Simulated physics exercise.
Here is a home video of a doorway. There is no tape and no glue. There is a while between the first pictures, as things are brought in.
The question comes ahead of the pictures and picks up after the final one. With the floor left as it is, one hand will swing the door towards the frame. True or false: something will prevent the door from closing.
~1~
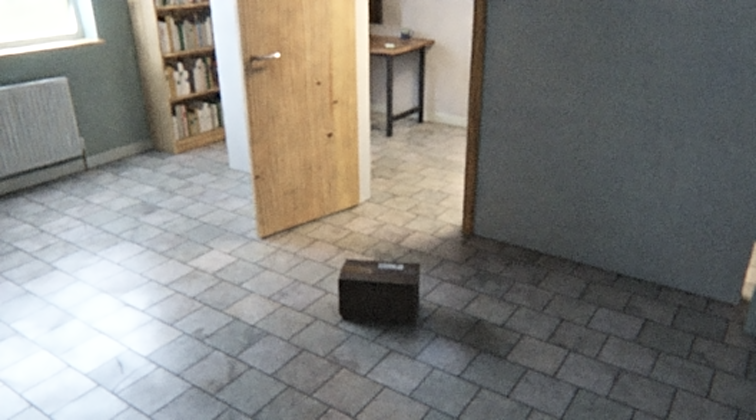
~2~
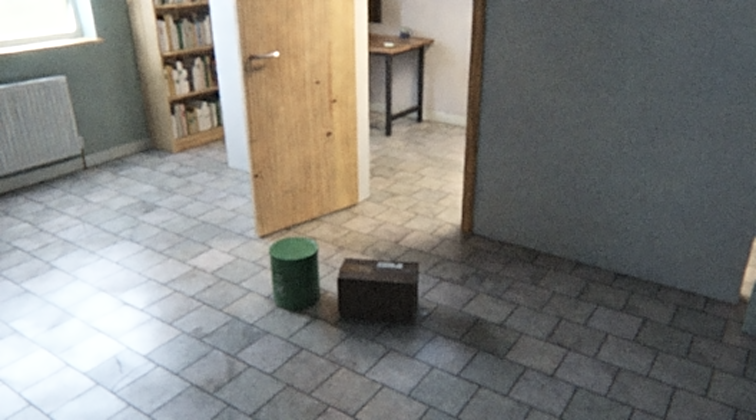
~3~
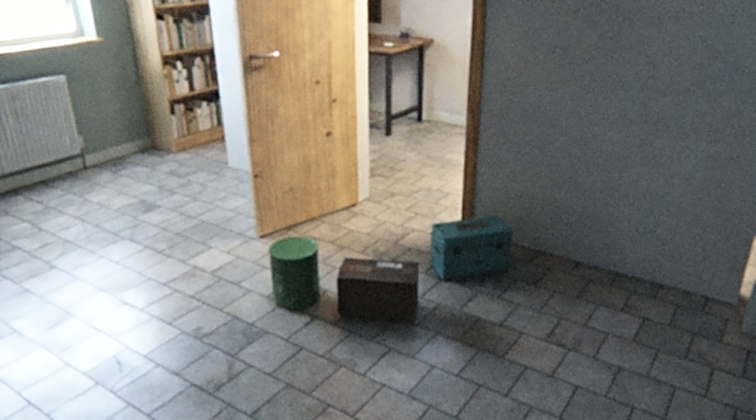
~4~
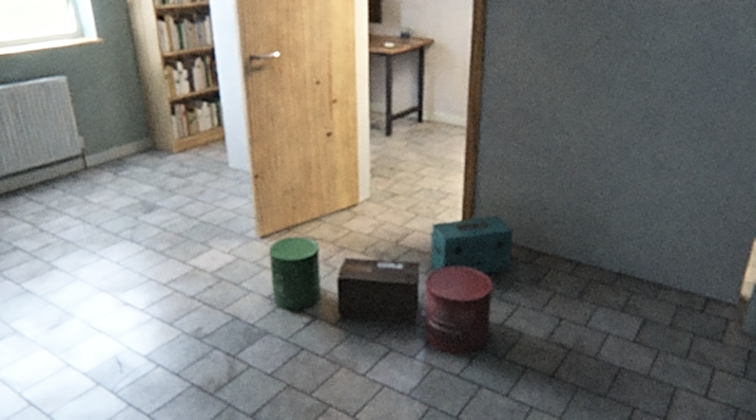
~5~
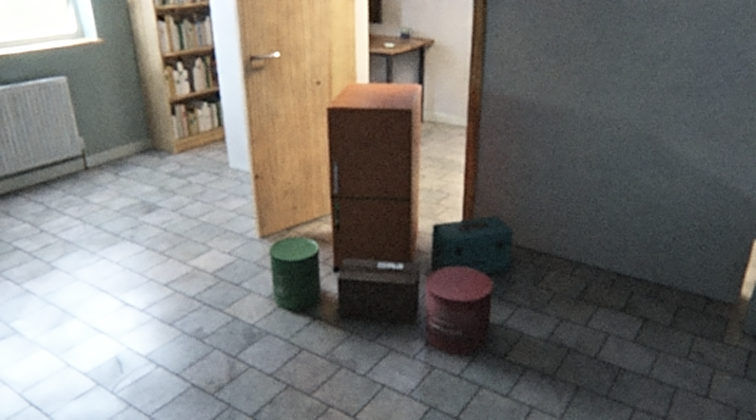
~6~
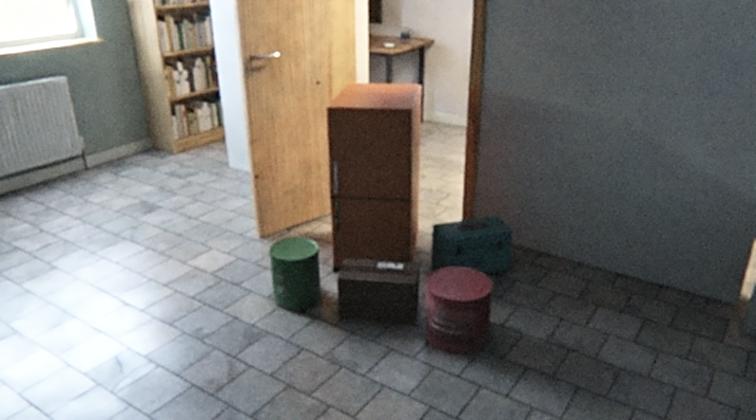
True.
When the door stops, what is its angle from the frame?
Near 60° open.
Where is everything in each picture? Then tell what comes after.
The first picture shows door wide open and still.
The second picture shows door wide open and still; brown parcel (379, 290).
The third picture shows door wide open and still; green pail (295, 273); turquoise toolbox (471, 247).
The fourth picture shows door wide open and still; brown parcel (379, 290); red pail (458, 310).
The fifth picture shows door wide open and still; green pail (296, 274); turquoise toolbox (471, 248).
The sixth picture shows door wide open and still; orange appliance (378, 177); brown parcel (379, 291).
Then, 0.50 s on from there, open by 90°.
Then, 0.80 s on from there, open by 71°.
In the end, open by 62°; all 5 unmoved. At the end, from the last picture's camera, orange appliance near (379, 177).
